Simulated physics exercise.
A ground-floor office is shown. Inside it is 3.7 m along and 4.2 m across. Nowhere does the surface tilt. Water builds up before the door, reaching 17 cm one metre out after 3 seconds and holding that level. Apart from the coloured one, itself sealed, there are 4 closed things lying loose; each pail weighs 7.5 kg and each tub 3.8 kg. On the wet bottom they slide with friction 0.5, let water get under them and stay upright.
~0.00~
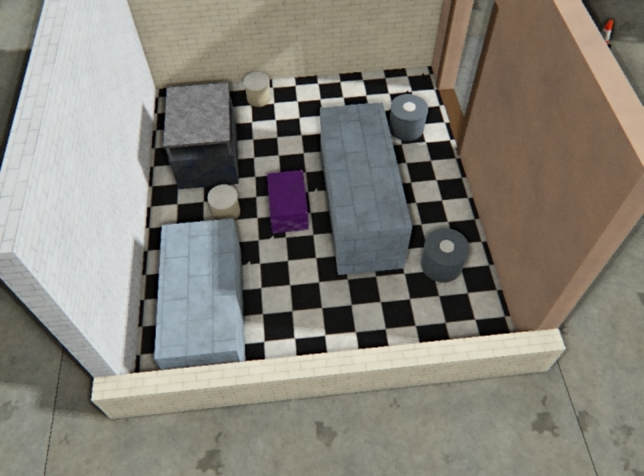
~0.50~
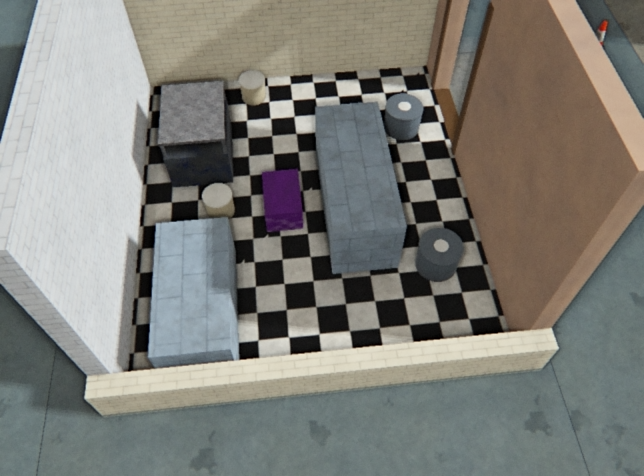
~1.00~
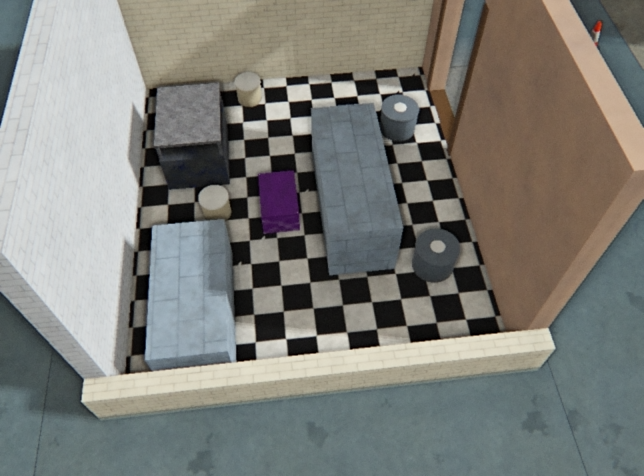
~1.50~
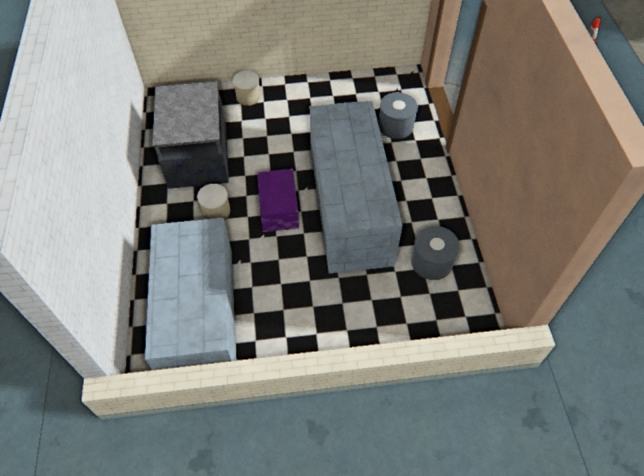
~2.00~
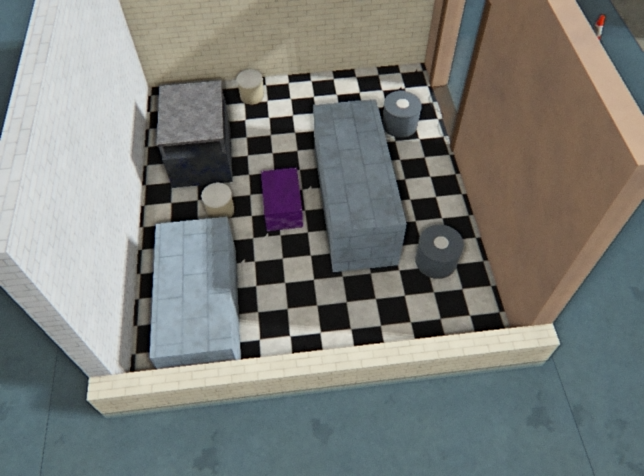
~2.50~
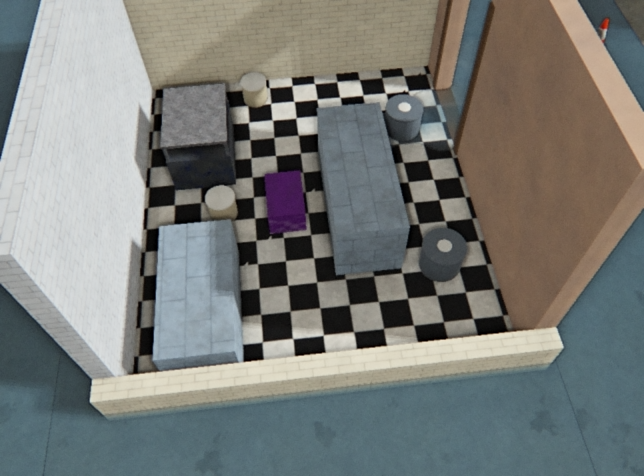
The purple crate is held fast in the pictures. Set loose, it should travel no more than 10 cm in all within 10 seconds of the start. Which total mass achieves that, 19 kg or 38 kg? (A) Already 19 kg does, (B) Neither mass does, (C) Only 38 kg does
The answer is A.
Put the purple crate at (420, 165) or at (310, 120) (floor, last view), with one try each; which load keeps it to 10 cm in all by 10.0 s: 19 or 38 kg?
Try by try, any option works; must use the heavier.
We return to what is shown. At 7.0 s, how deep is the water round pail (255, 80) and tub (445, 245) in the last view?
Depth approx. 11 cm / 5 cm.
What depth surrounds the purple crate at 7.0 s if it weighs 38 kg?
Depth: Approx. 2 cm.
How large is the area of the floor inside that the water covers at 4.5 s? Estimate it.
Near 5.0 m2 in all.
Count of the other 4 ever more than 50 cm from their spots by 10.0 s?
Count: 3.
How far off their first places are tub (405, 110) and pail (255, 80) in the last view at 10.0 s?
First 250 cm, then 140 cm.
After 3.5 s the purple crate would be 0 cm from its start with 19 kg and 0 cm from its start with 38 kg; 0 cm of water round it then.
After 4.5 s the purple crate would be 0 cm from its start with 19 kg and 0 cm from its start with 38 kg; 0 cm of water round it then.
After 7.0 s the purple crate would be 0 cm from its start with 19 kg and 0 cm from its start with 38 kg; 2 cm of water round it then.
After 10.0 s the purple crate would be 0 cm from its start with 19 kg and 0 cm from its start with 38 kg; 4 cm of water round it then.
